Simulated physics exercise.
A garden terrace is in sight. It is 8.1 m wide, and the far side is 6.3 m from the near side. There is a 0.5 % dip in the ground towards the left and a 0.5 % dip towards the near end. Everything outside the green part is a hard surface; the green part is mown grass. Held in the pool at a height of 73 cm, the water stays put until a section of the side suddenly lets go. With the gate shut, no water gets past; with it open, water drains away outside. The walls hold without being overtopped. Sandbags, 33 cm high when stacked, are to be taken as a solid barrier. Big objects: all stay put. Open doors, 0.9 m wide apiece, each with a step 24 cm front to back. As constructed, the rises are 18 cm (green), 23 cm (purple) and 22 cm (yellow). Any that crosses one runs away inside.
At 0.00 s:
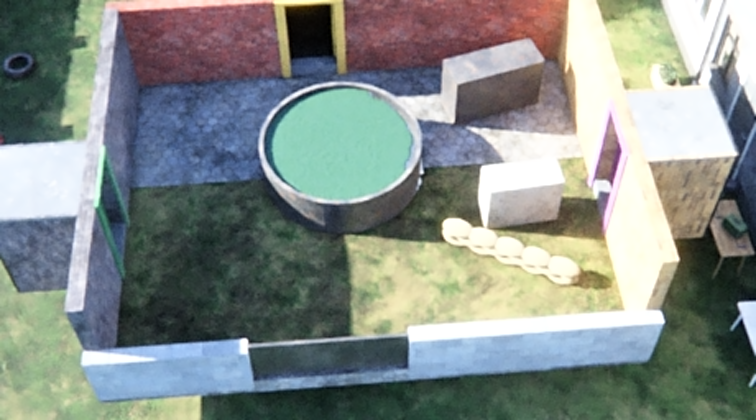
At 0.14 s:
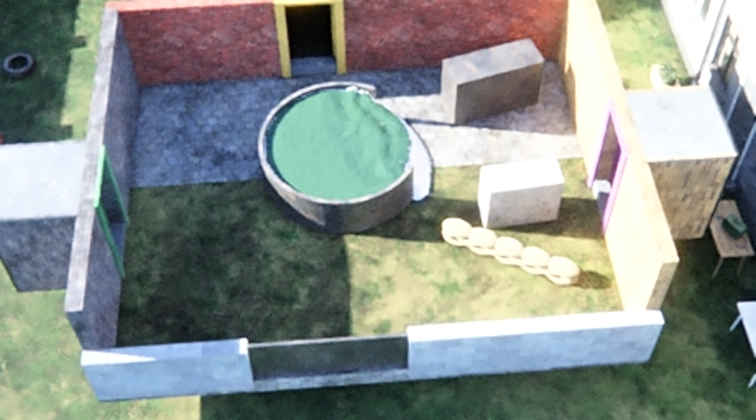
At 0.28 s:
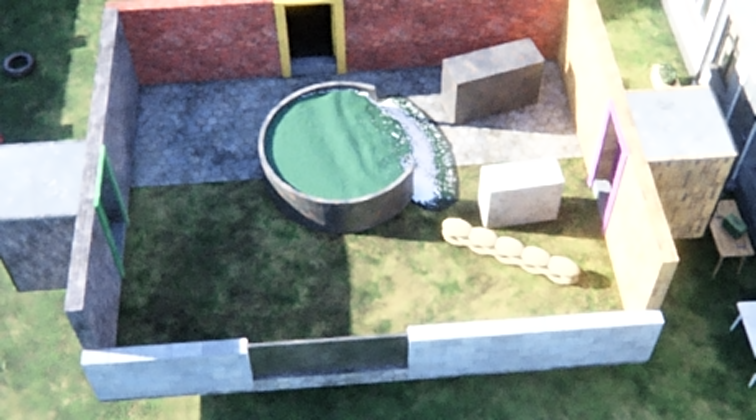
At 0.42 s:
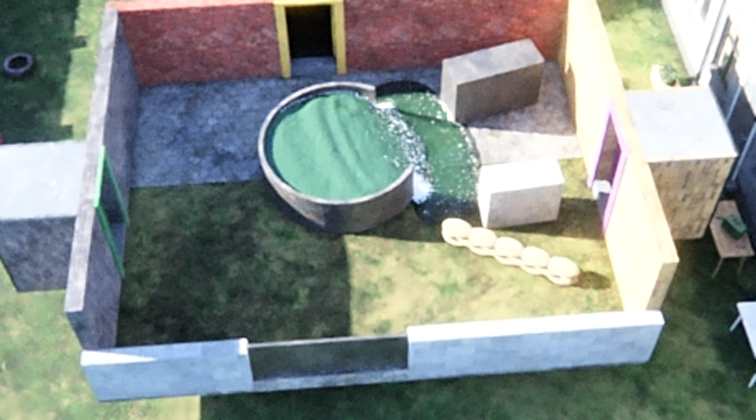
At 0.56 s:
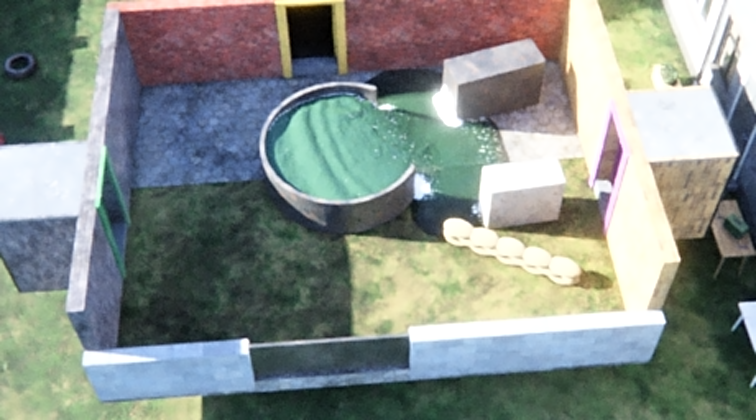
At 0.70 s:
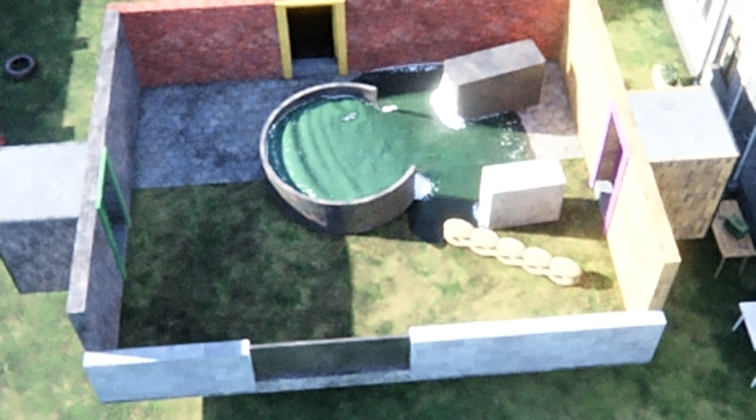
A round pool of green water stands in a walled garden terrace, seen from high above by a still camera. A yellow doorway is set in the red back wall, a green one at left and a purple one at right, with a brown block, a white block and a row of pale rounded shapes right of the pool. The pool's right side opens and water pours out, foaming, then spreads dark green across the paving around both blocks while ripples cross the pool.
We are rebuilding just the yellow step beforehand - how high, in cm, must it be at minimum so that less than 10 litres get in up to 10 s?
It needs to be about 8.5 cm high.
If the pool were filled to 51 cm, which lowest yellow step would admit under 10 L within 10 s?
Then a height close to 5.0 cm.
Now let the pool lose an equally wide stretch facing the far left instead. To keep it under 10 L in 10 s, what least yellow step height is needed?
In that case you'd want it roughly 34 cm high.
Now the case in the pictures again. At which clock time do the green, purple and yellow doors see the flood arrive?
Green: 6.5 s; purple: 1.4 s; yellow: 1.4 s.
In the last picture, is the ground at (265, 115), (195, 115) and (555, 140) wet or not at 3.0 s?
Soaked; untouched; soaked.
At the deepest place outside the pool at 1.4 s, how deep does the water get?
Max depth: About 49 cm.
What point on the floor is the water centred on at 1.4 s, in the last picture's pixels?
Centre estimate: (391, 159) px, approximately.
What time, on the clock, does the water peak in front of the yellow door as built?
Approximately 6.5 s.
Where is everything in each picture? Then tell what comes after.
In the first picture, the pool at (341, 143) is whole and still, 73 cm deep; the yellow door at (311, 35) is dry.
In the second picture, the gap is at (412, 143), the front 0.3 m out at a hidden place; the back of the pool holds 73 cm.
In the third picture, the gap is at (412, 144), the front 0.7 m out at (454, 196); the back of the pool holds 73 cm.
In the fourth picture, the gap is at (412, 146), the front 1.2 m out at a hidden place; the back of the pool holds 73 cm.
In the fifth picture, the front is at a hidden place, 1.7 m from the gap at (413, 146); 5.6 m2 of floor is wet, 73 cm left at the back.
In the sixth picture, the front is at a hidden place, 2.2 m from the gap at (413, 146); 7.4 m2 of floor is wet, 68 cm left at the back; the yellow door at (313, 36), 2.7 m from the gap, is still 0.8 m from the nearest water.
After 1.4 s water covers 25 % of the floor, deepest (49 cm) near (449, 121); it has not reached the yellow door.
After 3.0 s water covers 40 % of the floor, deepest (44 cm) near (563, 106); 5 cm at the yellow door, 0 litres in over its 22 cm step.
After 10.0 s water covers 95 % of the floor, deepest (14 cm) near (402, 131); 7 cm at the yellow door, 0 litres in over its 22 cm step.
At the yellow door as built, the water arrived by 1.5 s and peaked near 13 cm at 6.4 s.
With a step of 6.5 cm, 21 litres would have come in within the 10 s; with 10.5 cm, 4 litres. So under 10 litres takes about 8.5 cm.
